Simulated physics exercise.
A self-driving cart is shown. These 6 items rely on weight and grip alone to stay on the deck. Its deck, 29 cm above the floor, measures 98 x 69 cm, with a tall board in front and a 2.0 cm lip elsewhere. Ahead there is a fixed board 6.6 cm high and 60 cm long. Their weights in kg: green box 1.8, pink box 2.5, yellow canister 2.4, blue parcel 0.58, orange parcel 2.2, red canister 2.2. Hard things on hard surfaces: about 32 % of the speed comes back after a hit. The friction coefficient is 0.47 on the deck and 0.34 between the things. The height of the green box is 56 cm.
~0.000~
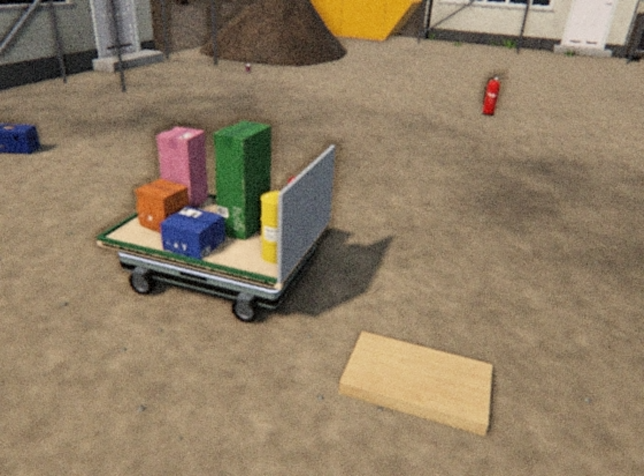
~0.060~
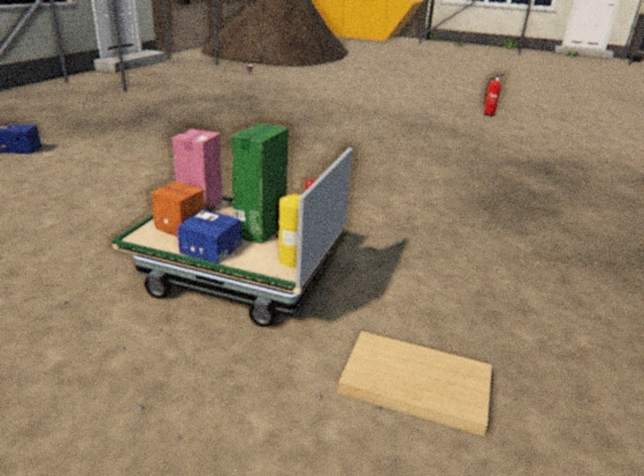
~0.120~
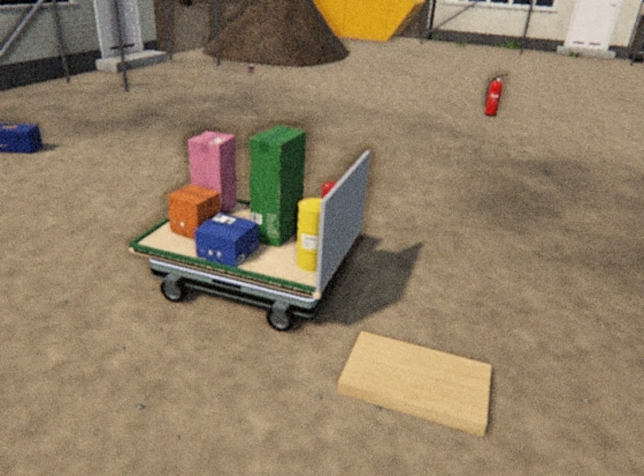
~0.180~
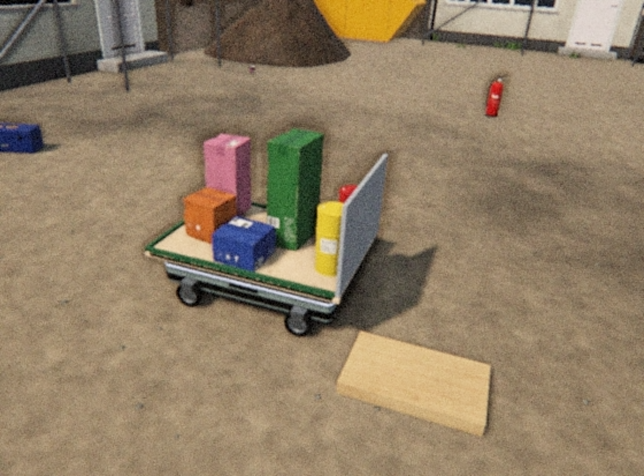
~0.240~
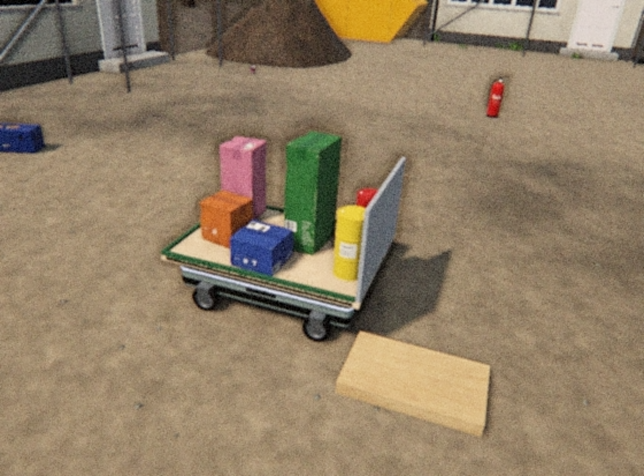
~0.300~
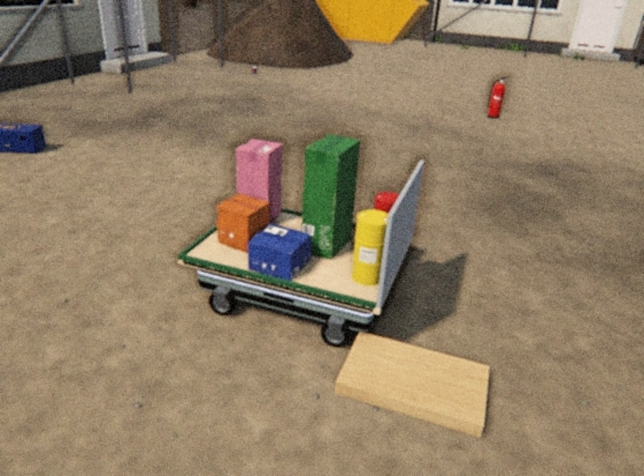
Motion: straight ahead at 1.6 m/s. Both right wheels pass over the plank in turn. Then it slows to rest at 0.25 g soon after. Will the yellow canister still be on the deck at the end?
Yes, never leaves the carrier.
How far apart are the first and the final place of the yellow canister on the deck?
Displacement: Approx. 40 cm.
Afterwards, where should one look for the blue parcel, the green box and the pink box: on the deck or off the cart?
Once it all settles, the blue parcel stays on its surface, the green box leaves its surface and the pink box leaves its surface.
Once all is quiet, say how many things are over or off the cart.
I get 4.
Around 0.60 s, 96 cm covered; yellow canister at 28° to upright near (467, 223); red canister at 29° to upright; green box at 20° to upright.
Around 1.00 s, 160 cm covered; red canister now off the cart; yellow canister at 55° to upright near (590, 269); green box at 38° to upright.
Around 1.30 s, 208 cm covered; green box and pink box now off the cart; yellow canister on its side; orange parcel at 3° to upright.
Around 1.70 s, 249 cm covered; yellow canister on its side; orange parcel shifted 16 cm; blue parcel shifted 4 cm.
Finally (2.4 s), off the cart, green box, pink box and red canister; on their side or leaning hard on the deck, yellow canister; not toppled but over 10 cm from the start, orange parcel; blue parcel still in place (within 10 cm).
